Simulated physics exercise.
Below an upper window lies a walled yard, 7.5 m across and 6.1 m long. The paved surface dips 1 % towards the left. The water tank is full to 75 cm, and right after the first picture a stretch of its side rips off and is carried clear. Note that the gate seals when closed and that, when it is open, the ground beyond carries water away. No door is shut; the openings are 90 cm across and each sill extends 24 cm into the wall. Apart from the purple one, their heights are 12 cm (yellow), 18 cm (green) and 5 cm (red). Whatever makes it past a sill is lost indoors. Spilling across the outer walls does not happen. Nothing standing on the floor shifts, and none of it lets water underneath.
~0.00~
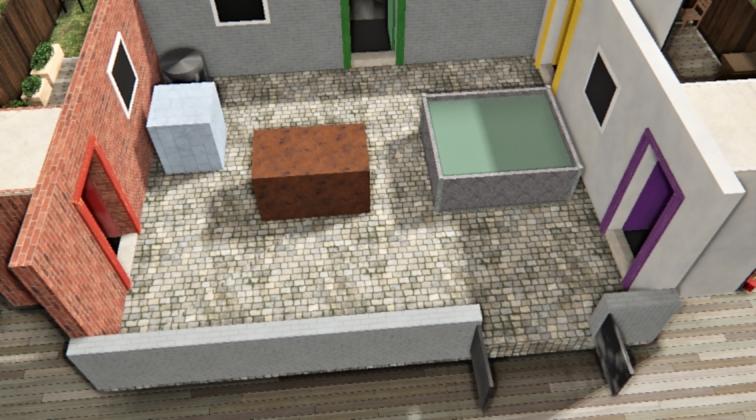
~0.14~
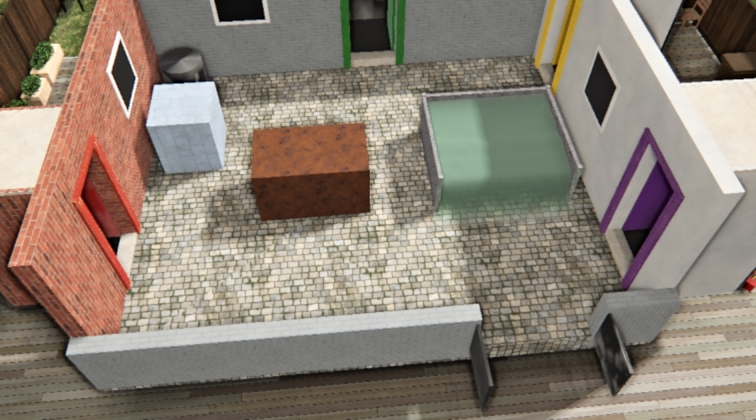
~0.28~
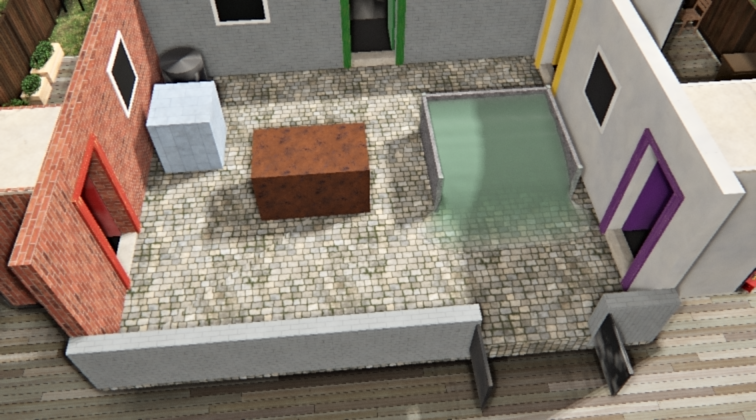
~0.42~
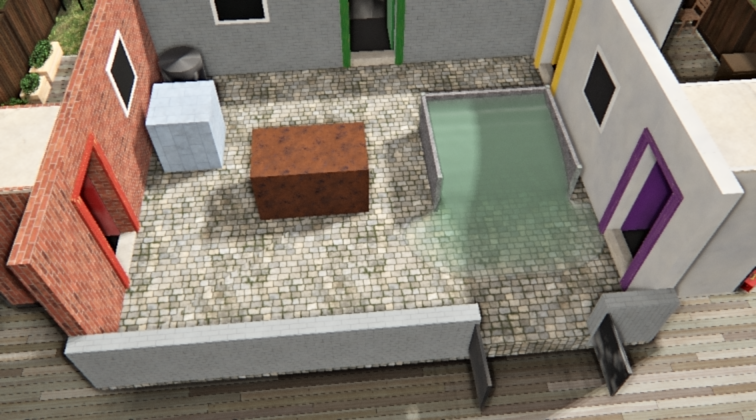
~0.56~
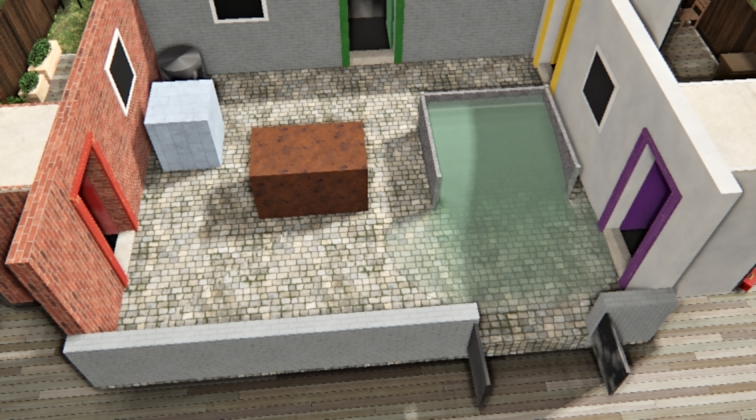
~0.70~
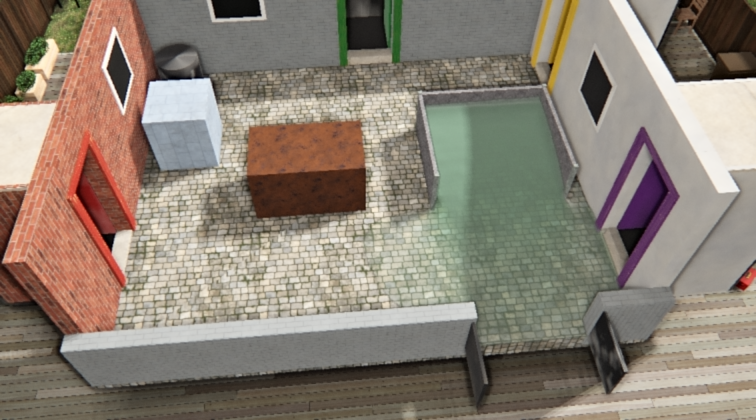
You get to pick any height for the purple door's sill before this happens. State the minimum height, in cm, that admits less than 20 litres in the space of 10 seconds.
19 cm, roughly.
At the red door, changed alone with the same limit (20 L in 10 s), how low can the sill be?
At red, roughly 8.0 cm.
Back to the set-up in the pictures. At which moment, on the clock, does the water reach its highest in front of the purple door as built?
2.8 s.
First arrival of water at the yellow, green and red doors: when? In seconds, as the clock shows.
Yellow = 5.5 s, green = 9.5 s, red = 3.2 s.
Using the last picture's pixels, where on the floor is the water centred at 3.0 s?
(460, 245) or so.
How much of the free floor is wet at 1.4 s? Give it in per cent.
About 25 per cent.
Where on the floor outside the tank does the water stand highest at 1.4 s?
Near pixel (625, 316).
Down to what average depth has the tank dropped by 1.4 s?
About 34 cm.
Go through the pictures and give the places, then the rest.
The first frame shows the water tank at (497, 134) is whole and still, 75 cm deep; the purple door at (635, 219) is dry.
In the second frame, the gap is at (505, 193), the front 0.3 m out at (442, 223); the back of the water tank holds 75 cm.
In the third frame, water pours out at (504, 196) and has run 0.8 m, to (450, 247); about 14 cm deep outside, 75 cm at the back.
In the fourth frame, the front is at (466, 274), 1.3 m from the gap at (503, 197); 3.5 m2 of floor is wet, 70 cm left at the back.
In the fifth frame, the gap is at (502, 196), the front 1.9 m out at a hidden place; the back of the water tank holds 64 cm.
In the sixth frame, the gap is at (499, 196), the front 2.5 m out at a hidden place; the back of the water tank holds 64 cm; water is at the purple door at (630, 217).
After 1.4 s water covers 25 % of the floor, deepest (46 cm) near (625, 316); 19 cm at the purple door, 1 litre in over its 13 cm sill.
After 3.0 s water covers 40 % of the floor, deepest (24 cm) near (479, 329); 21 cm at the purple door, 46 litres in over its 13 cm sill.
After 10.0 s water covers 70 % of the floor, deepest (10 cm) near (127, 264); 2 cm at the purple door, 63 litres in over its 13 cm sill.
At the purple door as built, the water arrived by 0.6 s and peaked near 22 cm at 2.8 s.
With a sill of 15.5 cm, 46 litres would have come in within the 10 s; with 21 cm, 14 litres. So under 20 litres takes about 19 cm.
